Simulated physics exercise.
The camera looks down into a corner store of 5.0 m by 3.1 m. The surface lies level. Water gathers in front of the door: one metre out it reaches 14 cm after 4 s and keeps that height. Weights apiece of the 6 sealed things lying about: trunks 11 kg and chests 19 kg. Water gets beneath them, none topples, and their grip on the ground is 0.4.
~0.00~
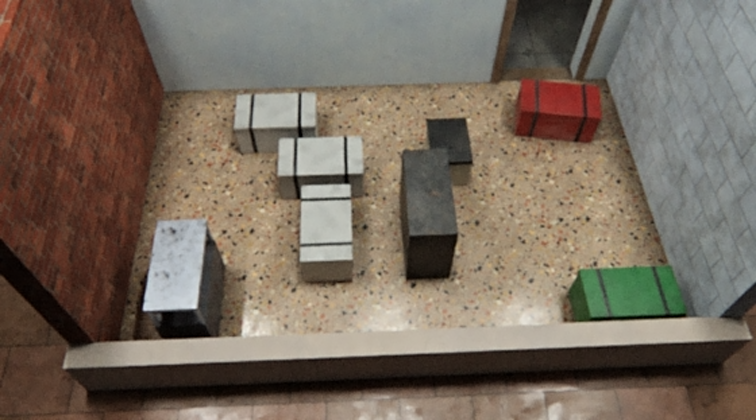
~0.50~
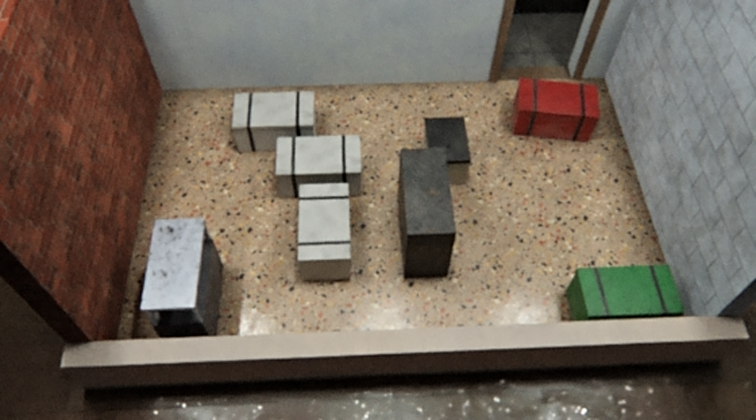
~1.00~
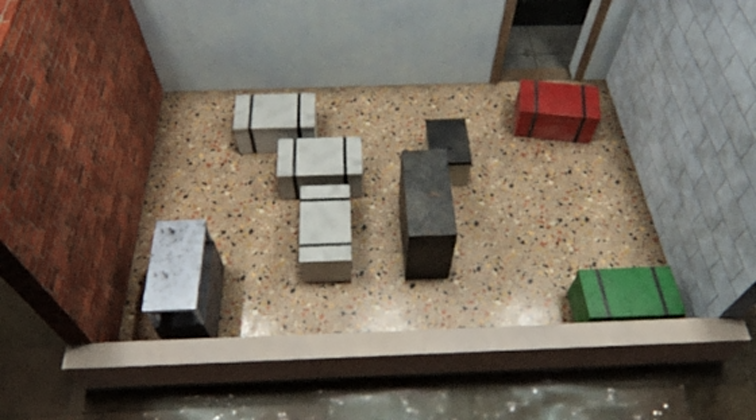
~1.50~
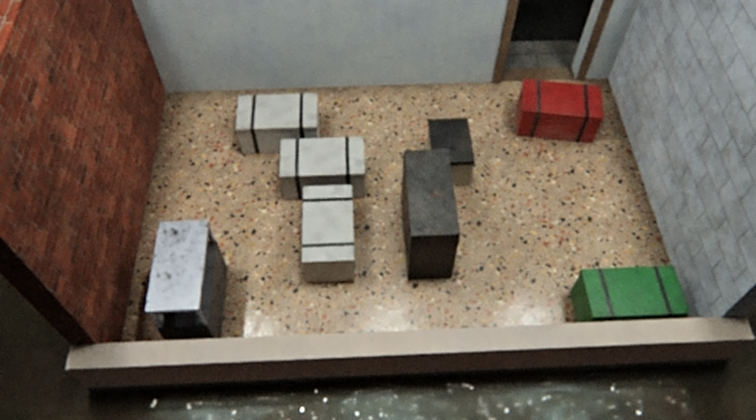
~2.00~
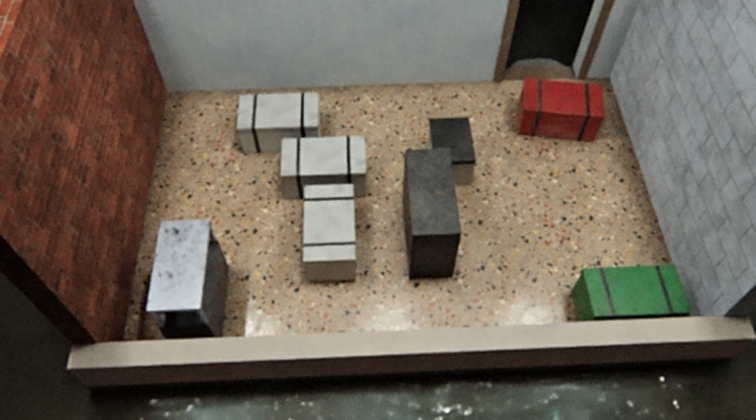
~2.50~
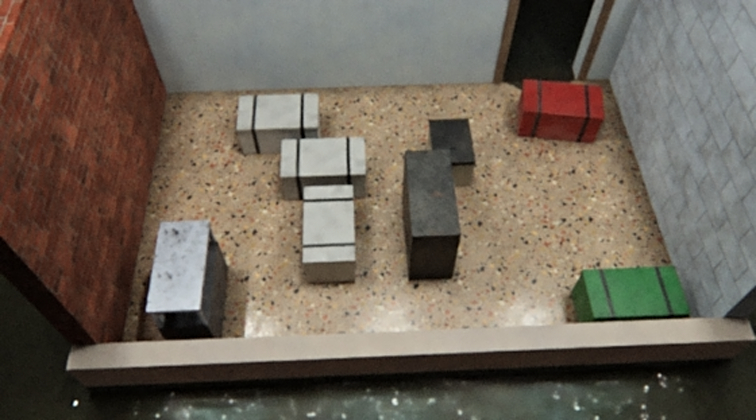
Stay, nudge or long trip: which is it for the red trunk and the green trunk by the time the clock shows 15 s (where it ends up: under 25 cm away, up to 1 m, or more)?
Red trunk travels far; green trunk gets carried off.
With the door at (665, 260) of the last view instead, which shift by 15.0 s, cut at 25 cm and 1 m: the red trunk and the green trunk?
Then the red trunk moves a short way, the green trunk travels far.
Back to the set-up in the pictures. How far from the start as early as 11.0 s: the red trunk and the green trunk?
Roughly 200 and 200 cm by then.
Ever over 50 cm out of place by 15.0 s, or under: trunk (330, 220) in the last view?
Answer: Over.
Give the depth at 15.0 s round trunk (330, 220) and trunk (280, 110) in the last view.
Roughly 4 and 3 cm.
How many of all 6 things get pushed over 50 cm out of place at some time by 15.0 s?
I count 4.
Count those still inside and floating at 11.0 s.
2 of them.
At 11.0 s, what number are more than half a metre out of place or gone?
By then 2.
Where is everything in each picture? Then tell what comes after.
The red trunk at (561, 98) rests on the ground; the green trunk at (632, 291), on the bottom; 0.0 m2 under water; 0 of 6 have shifted, in the first frame.
The red trunk at (559, 97) rests on the ground; the green trunk at (630, 290) rests on the ground; water covers 0.0 m2; 0 of 6 have shifted, in the second frame.
The red trunk at (560, 99), on the bottom; the green trunk at (631, 291) rests on the ground; water covers 0.0 m2; 0 of 6 have shifted, in the third frame.
The red trunk at (563, 98), on the bottom; the green trunk at (634, 291), on the bottom; water covers 0.0 m2; 0 of 6 have shifted, in the fourth frame.
The red trunk at (564, 97), on the bottom; the green trunk at (636, 290) rests on the ground; 0.0 m2 under water; 0 of 6 have shifted, in the fifth frame.
The red trunk at (563, 98) rests on the ground; the green trunk at (635, 291) rests on the ground; water covers 0.1 m2; 0 of 6 have shifted, in the sixth frame.
After 3.5 s the red trunk is near (565, 107), 0.1 m from its start, aground; the green trunk is near (635, 291), 0.0 m from its start, aground; 0 afloat.
After 6.8 s the red trunk is near (597, 252), 1.8 m from its start, afloat; the green trunk is near (637, 297), 0.1 m from its start, afloat; 2 afloat.
After 11.0 s the red trunk is near (502, 242), 1.9 m from its start, afloat; the green trunk is near (407, 295), 1.9 m from its start, afloat; 2 afloat.
After 15.0 s the red trunk is near (495, 283), 2.3 m from its start, afloat; the green trunk is near (269, 198), 3.3 m from its start, afloat; 5 afloat.
